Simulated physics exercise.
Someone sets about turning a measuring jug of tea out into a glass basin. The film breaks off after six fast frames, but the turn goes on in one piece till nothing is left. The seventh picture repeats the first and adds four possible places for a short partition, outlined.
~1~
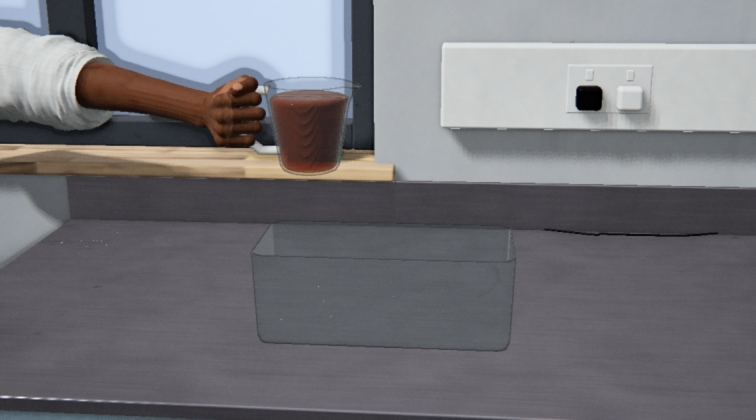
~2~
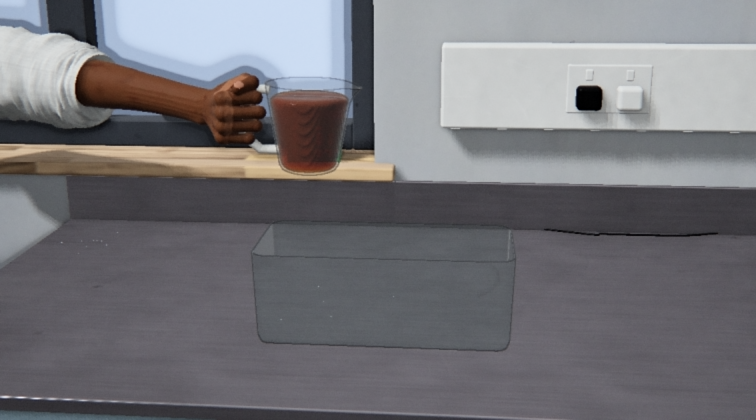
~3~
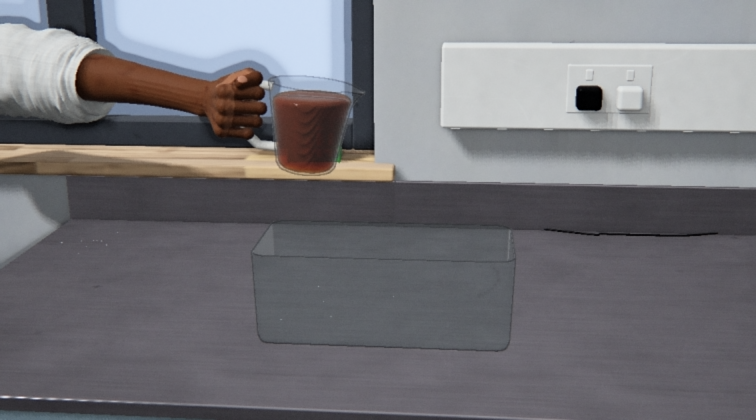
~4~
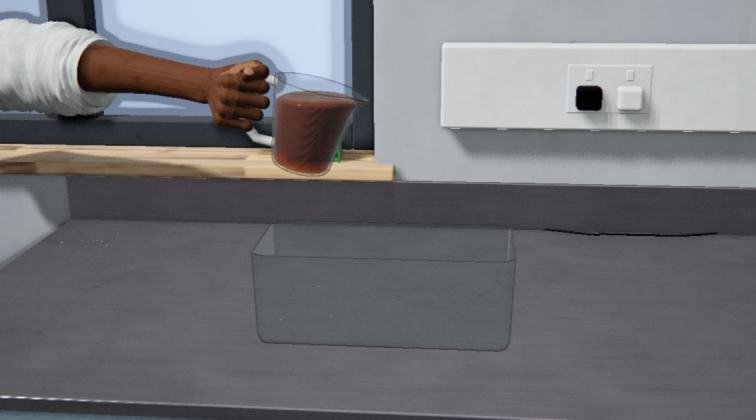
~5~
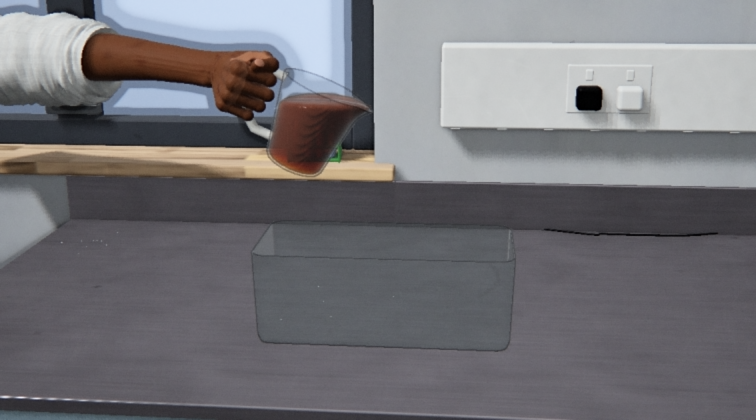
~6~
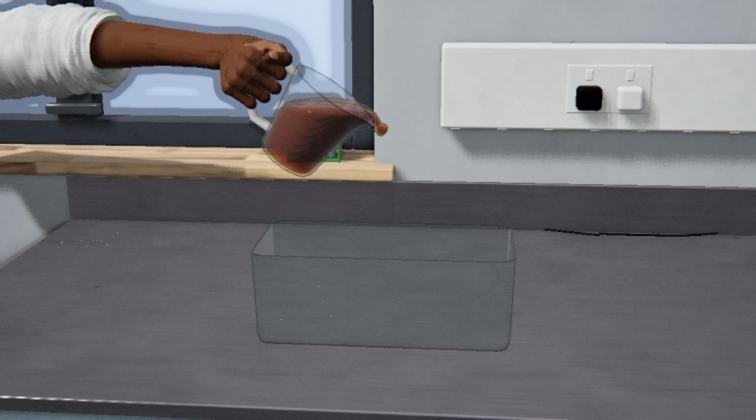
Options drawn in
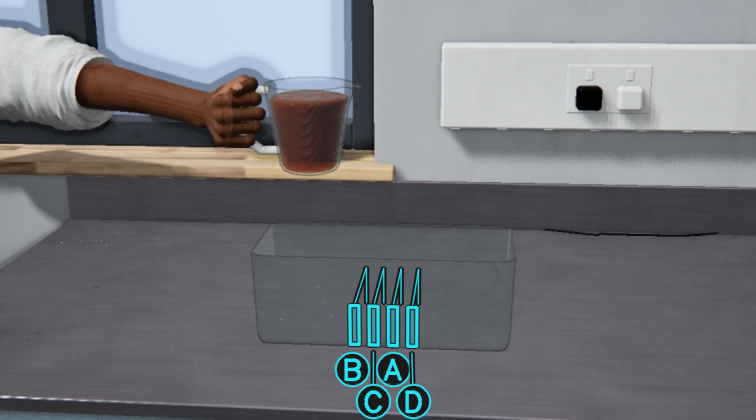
A dark-skinned hand in a white sleeve holds a clear glass jug of reddish-brown tea at upper left, seen from a fixed, slightly raised view of a grey counter. An empty clear basin sits below, with a wooden sill and window behind and a white socket panel at right. The hand gradually tilts the jug rightward until tea just slips over its lip.
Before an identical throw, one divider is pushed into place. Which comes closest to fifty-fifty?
D is best.
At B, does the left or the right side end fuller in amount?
More ends on the right.
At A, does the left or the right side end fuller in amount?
The right side.
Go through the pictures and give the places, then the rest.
In the first frame, upright, lip at (359, 86); basin from (258, 340) to (510, 349); nothing has left yet.
In the second frame, upright, lip at (361, 88); nothing has left yet.
In the third frame, tipped about 6°, lip at (364, 92); nothing has left yet.
In the fourth frame, tipped about 14°, lip at (368, 100); nothing has left yet.
In the fifth frame, tipped about 24°, lip at (372, 111); nothing has left yet.
In the sixth frame, tipped about 36°, lip at (374, 124); tea is over the lip, down to (381, 132).
In cyan, A at (392, 352); B at (354, 350); C at (373, 351); D at (411, 352).
Choosing A, about 20 % ends left of the wall and 79 % right of it.
Choosing B, about 1 % ends left of the wall and 97 % right of it.
Choosing C, about 4 % ends left of the wall and 95 % right of it.
Choosing D, about 55 % ends left of the wall and 43 % right of it.
